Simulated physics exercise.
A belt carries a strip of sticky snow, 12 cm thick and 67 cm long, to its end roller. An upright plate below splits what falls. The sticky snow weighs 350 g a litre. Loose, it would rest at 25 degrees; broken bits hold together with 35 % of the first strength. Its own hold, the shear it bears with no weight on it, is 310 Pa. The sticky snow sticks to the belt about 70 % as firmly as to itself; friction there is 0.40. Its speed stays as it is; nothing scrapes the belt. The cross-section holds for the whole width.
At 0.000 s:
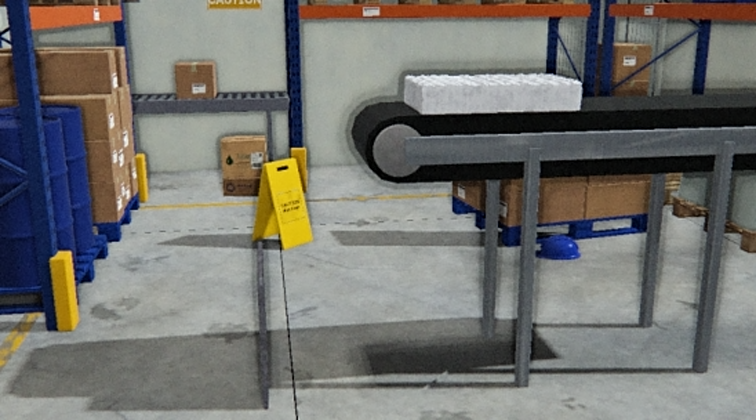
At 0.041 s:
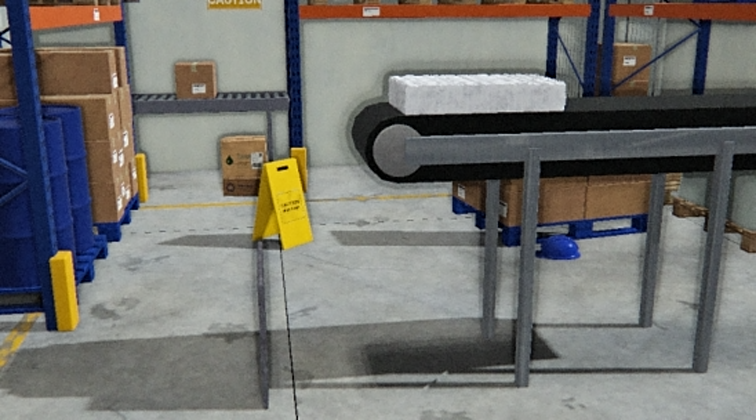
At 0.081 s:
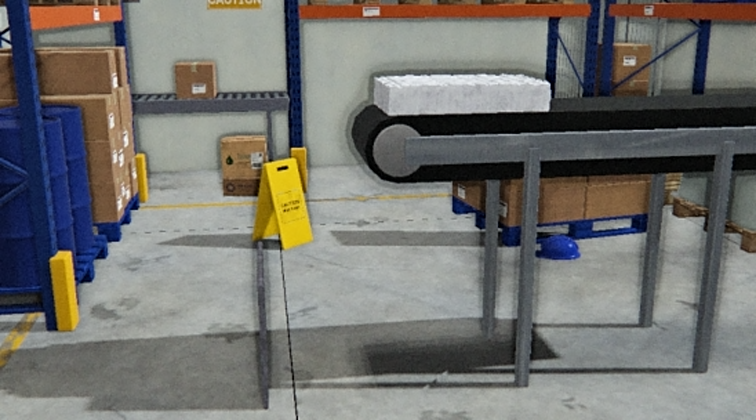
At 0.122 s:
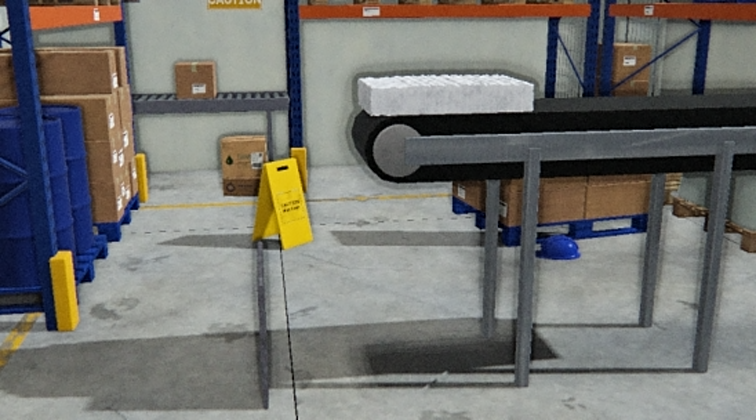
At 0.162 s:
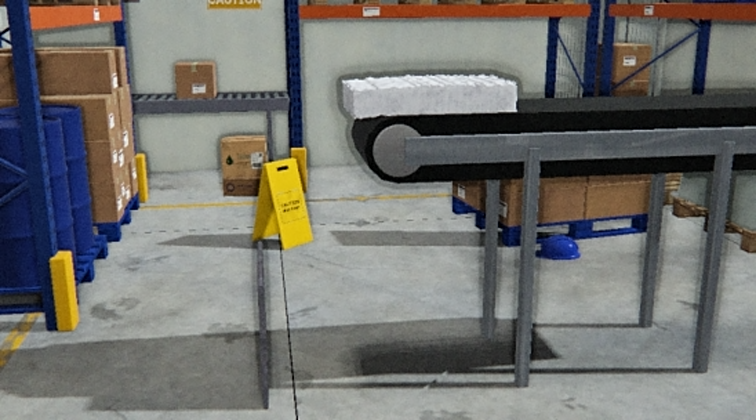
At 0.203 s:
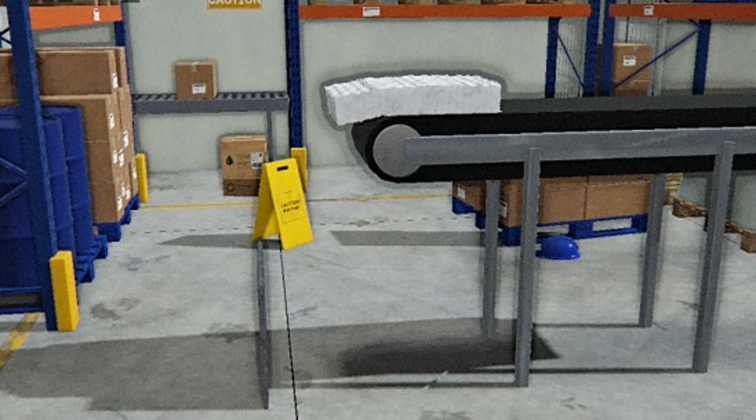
A white slab rides a black conveyor belt leftward, extends past the end roller and starts cracking.
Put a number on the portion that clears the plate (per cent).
Expect roughly 100 %.
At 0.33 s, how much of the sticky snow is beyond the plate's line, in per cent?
Near 0 %.
After 0.33 s, 0 % is beyond the plate's line.
After 0.48 s, 26 % is beyond the plate's line.
After 0.62 s, 60 % is beyond the plate's line.
After 0.77 s, 100 % is beyond the plate's line.
After 1.89 s, 100 % is beyond the plate's line.
